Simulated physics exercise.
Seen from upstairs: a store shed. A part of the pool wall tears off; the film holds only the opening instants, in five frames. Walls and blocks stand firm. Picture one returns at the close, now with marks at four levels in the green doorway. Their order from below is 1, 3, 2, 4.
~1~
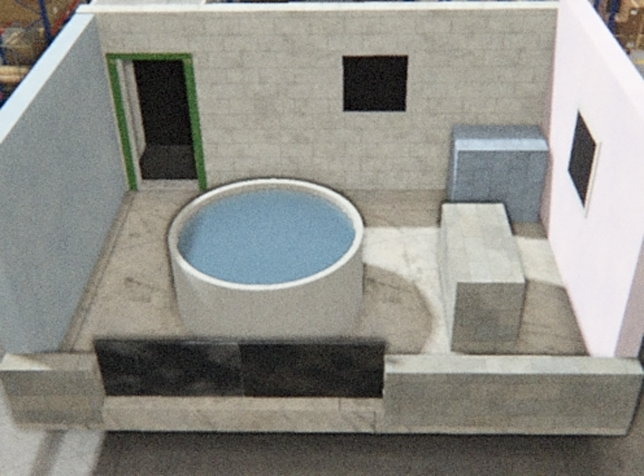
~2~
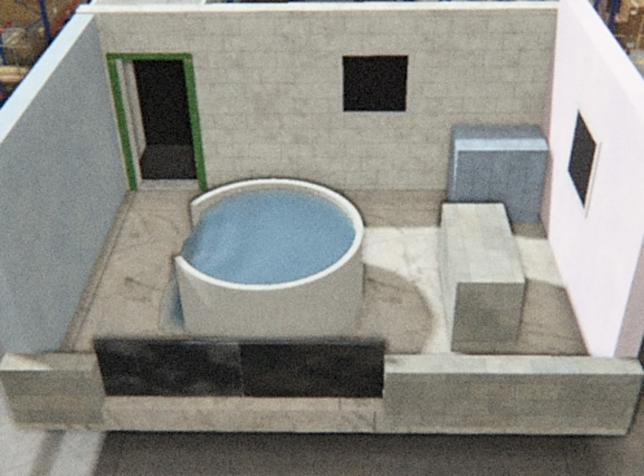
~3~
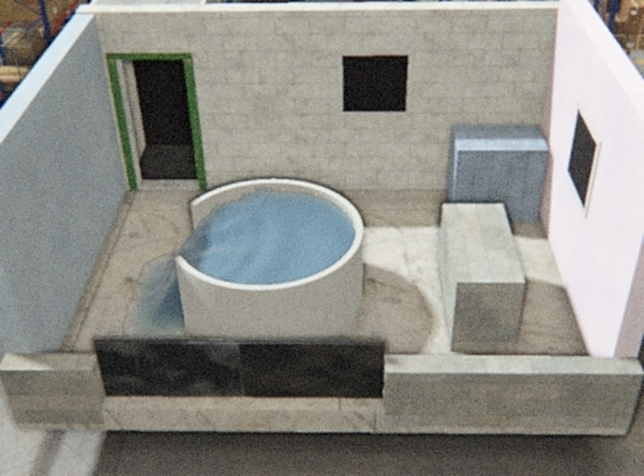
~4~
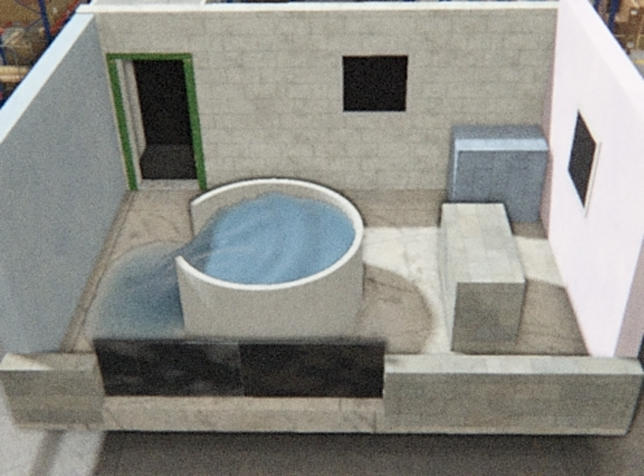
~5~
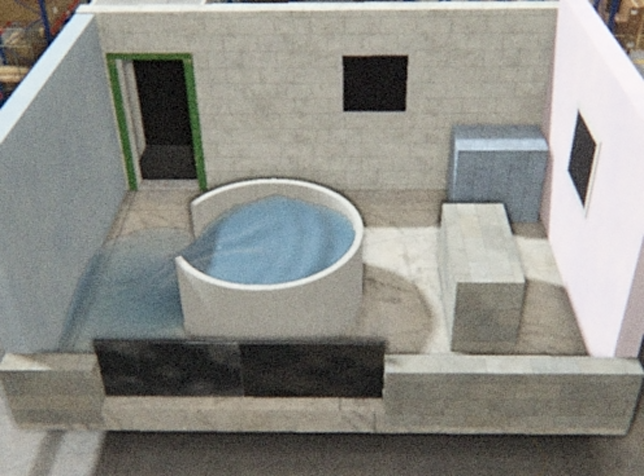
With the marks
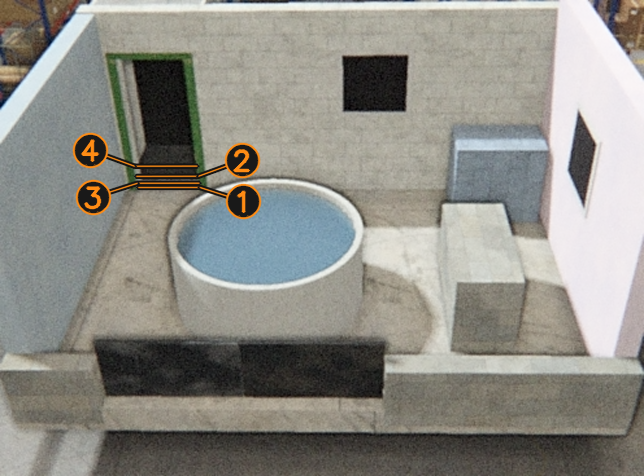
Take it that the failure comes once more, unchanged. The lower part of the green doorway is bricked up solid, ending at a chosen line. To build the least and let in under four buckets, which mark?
Take 4.
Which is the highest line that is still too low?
2 it is.
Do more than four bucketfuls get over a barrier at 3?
Yes, that goes wrong.
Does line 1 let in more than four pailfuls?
Yes, it does.
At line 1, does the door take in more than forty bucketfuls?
Yes.
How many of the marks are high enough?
One.
On the marked copy, 1 at (169, 187); 2 at (167, 176); 3 at (168, 183); 4 at (165, 166); from the bottom up 1, 3, 2, 4.
Choosing 1, dozens of bucketfuls pour in.
Choosing 2, about 14 bucketfuls get in.
Choosing 3, dozens of bucketfuls pour in.
Choosing 4, a bucket or two gets in.
